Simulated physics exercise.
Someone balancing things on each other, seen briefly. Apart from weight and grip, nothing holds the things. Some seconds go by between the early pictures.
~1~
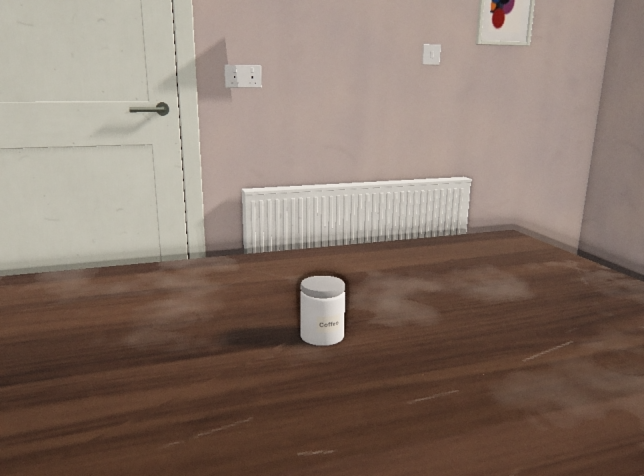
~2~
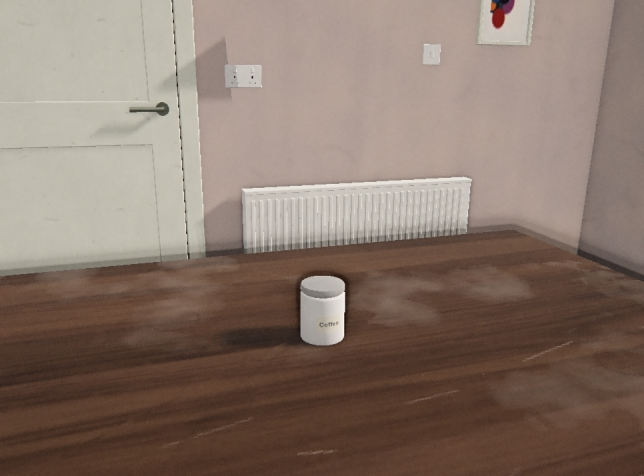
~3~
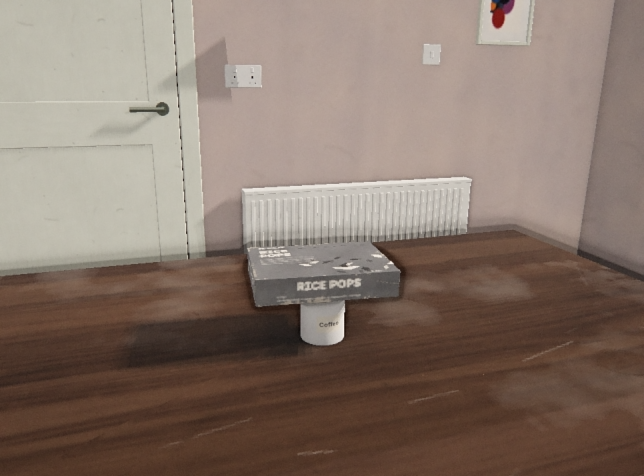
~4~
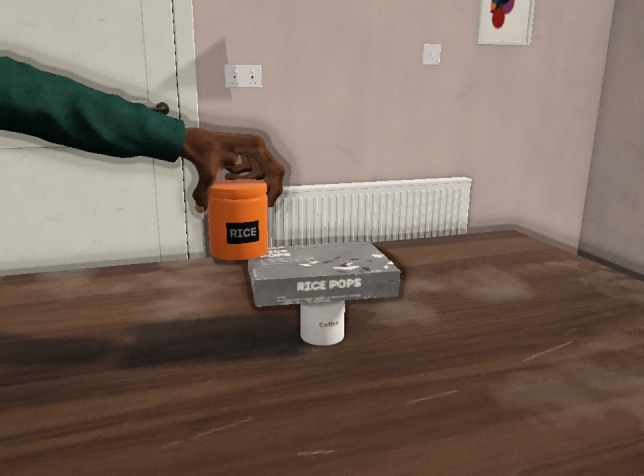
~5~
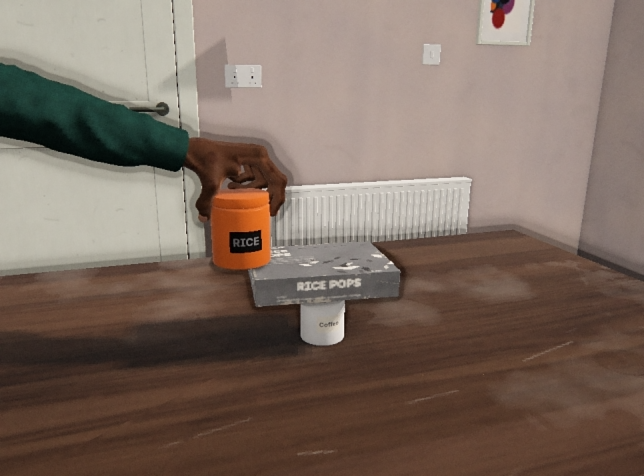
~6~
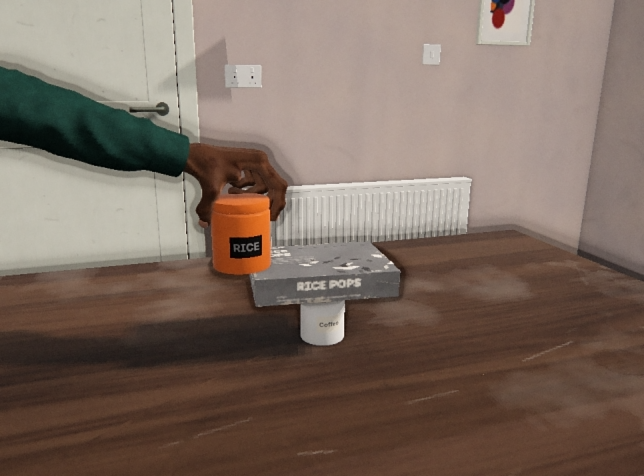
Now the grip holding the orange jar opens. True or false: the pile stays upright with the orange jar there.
False.
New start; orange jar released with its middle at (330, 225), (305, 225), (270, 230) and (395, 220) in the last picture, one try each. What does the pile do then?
Case one: Stable. Case two: Stable. Case three: Falls over. Case four: Falls over.
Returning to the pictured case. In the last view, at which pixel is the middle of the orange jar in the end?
Near (175, 362).
Then, 0.40 s on from there, orange jar now fallen; grey packet turned 67° from how it was put.
Then, 1.10 s on from there, grey packet upside down.
In the end, fallen, grey packet and orange jar; white jar unmoved. At the end, from the last picture's camera, orange jar near (175, 362). The pile loses its balance.
